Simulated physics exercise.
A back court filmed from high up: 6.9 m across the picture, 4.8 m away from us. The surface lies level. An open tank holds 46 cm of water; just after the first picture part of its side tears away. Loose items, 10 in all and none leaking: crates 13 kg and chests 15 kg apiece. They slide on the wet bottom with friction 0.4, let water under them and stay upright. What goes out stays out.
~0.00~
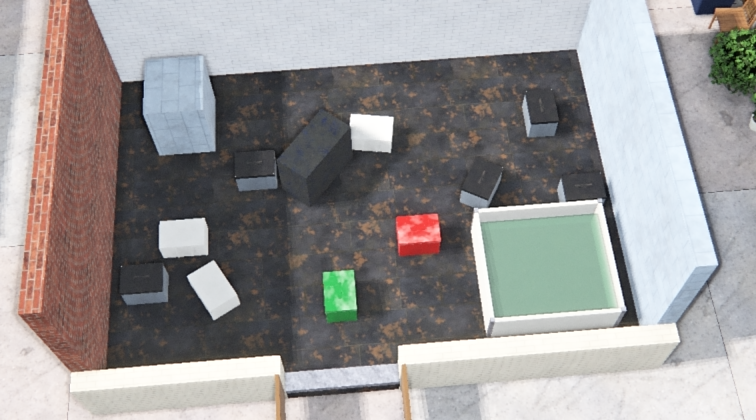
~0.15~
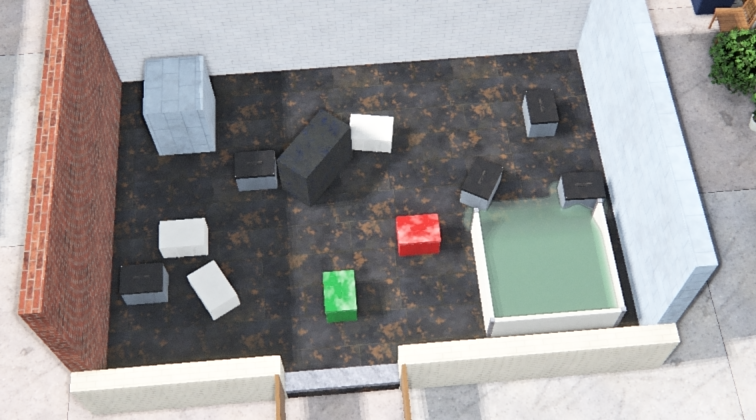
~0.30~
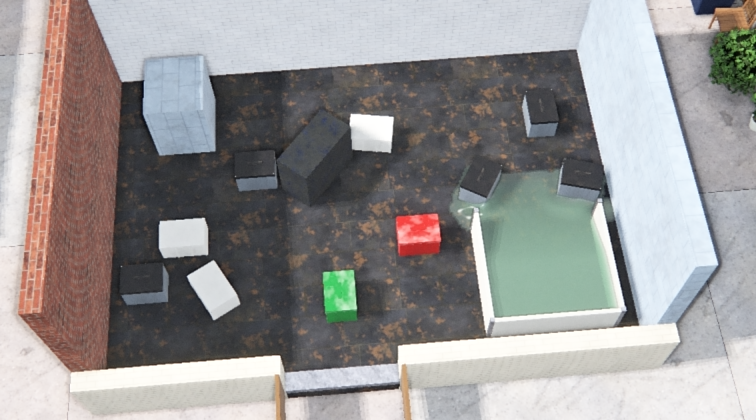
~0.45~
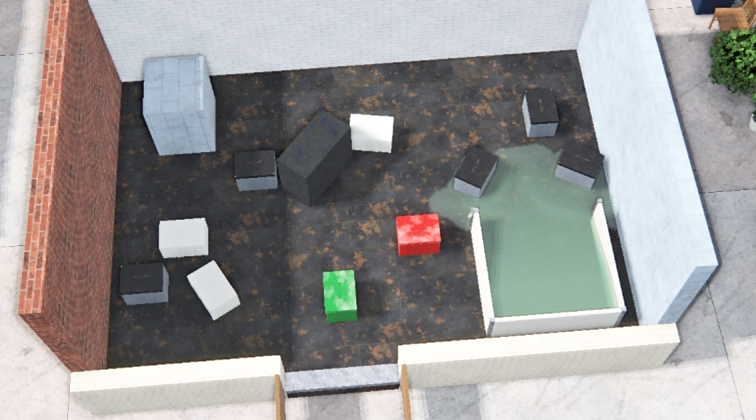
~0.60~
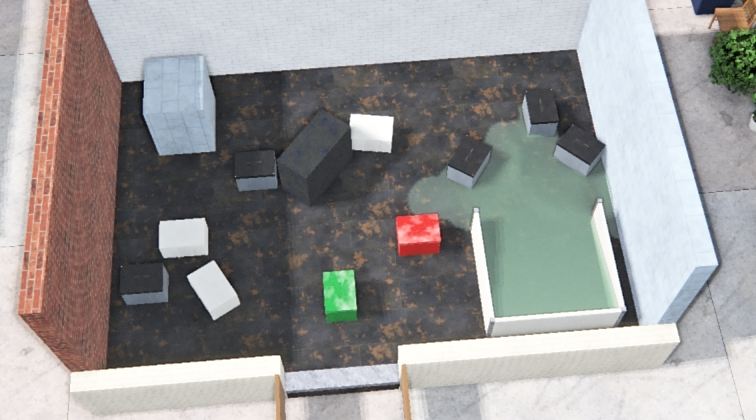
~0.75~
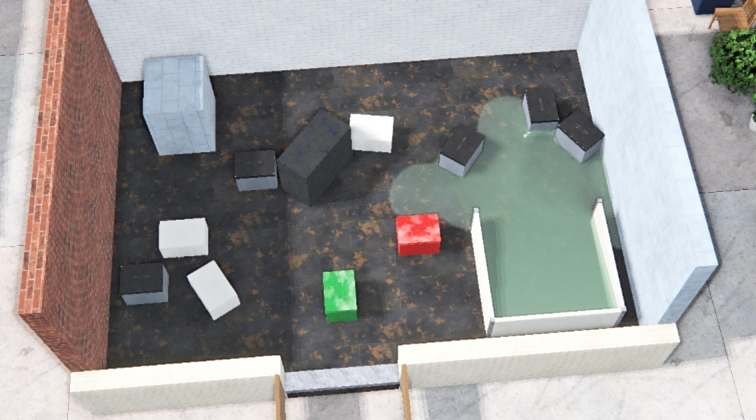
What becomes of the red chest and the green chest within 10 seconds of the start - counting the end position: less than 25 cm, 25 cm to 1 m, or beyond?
Red chest holds its place; green chest barely shifts.
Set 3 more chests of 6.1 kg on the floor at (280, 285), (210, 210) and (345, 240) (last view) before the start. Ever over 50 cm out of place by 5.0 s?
In that order: Less, under, less.
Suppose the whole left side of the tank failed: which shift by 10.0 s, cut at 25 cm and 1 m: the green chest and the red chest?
In that case the green chest travels far, the red chest gets carried off.
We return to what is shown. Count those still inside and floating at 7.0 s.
1 of them.
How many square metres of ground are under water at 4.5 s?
Some 19 m2.
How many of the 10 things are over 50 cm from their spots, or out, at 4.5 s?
By then 4.
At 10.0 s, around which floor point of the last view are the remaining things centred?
Near (291, 218).
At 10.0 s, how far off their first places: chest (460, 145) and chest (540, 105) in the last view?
In turn: 350 cm, 300 cm.
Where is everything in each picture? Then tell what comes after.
In the first frame, the red chest at (419, 229), on the bottom; the green chest at (340, 291), on the bottom; water covers 2.4 m2; 0 of 10 have shifted.
In the second frame, the red chest at (419, 229), on the bottom; the green chest at (340, 291), on the bottom; water covers 3.0 m2; 0 of 10 have shifted.
In the third frame, the red chest at (419, 229), on the bottom; the green chest at (340, 291), on the bottom; 3.7 m2 under water; 1 of 10 have shifted.
In the fourth frame, the red chest at (419, 229), on the bottom; the green chest at (340, 291) rests on the ground; 4.4 m2 under water; 2 of 10 have shifted.
In the fifth frame, the red chest at (419, 229), on the bottom; the green chest at (340, 291) rests on the ground; water covers 5.3 m2; 2 of 10 have shifted.
In the sixth frame, the red chest at (419, 229), on the bottom; the green chest at (340, 291), on the bottom; water covers 6.3 m2; 2 of 10 have shifted.
After 2.0 s the red chest is near (419, 229), 0.0 m from its start, aground; the green chest is near (340, 291), 0.0 m from its start, aground; 0 of 10 are out; 2 afloat.
After 4.5 s the red chest is near (419, 229), 0.0 m from its start, aground; the green chest is near (340, 291), 0.0 m from its start, aground; 0 of 10 are out; 2 afloat.
After 7.0 s the red chest is near (419, 229), 0.0 m from its start, aground; the green chest is near (340, 291), 0.0 m from its start, aground; 0 of 10 are out; 1 afloat.
After 10.0 s the red chest is near (419, 229), 0.0 m from its start, aground; the green chest is near (340, 291), 0.0 m from its start, aground; 0 of 10 are out; 1 afloat.
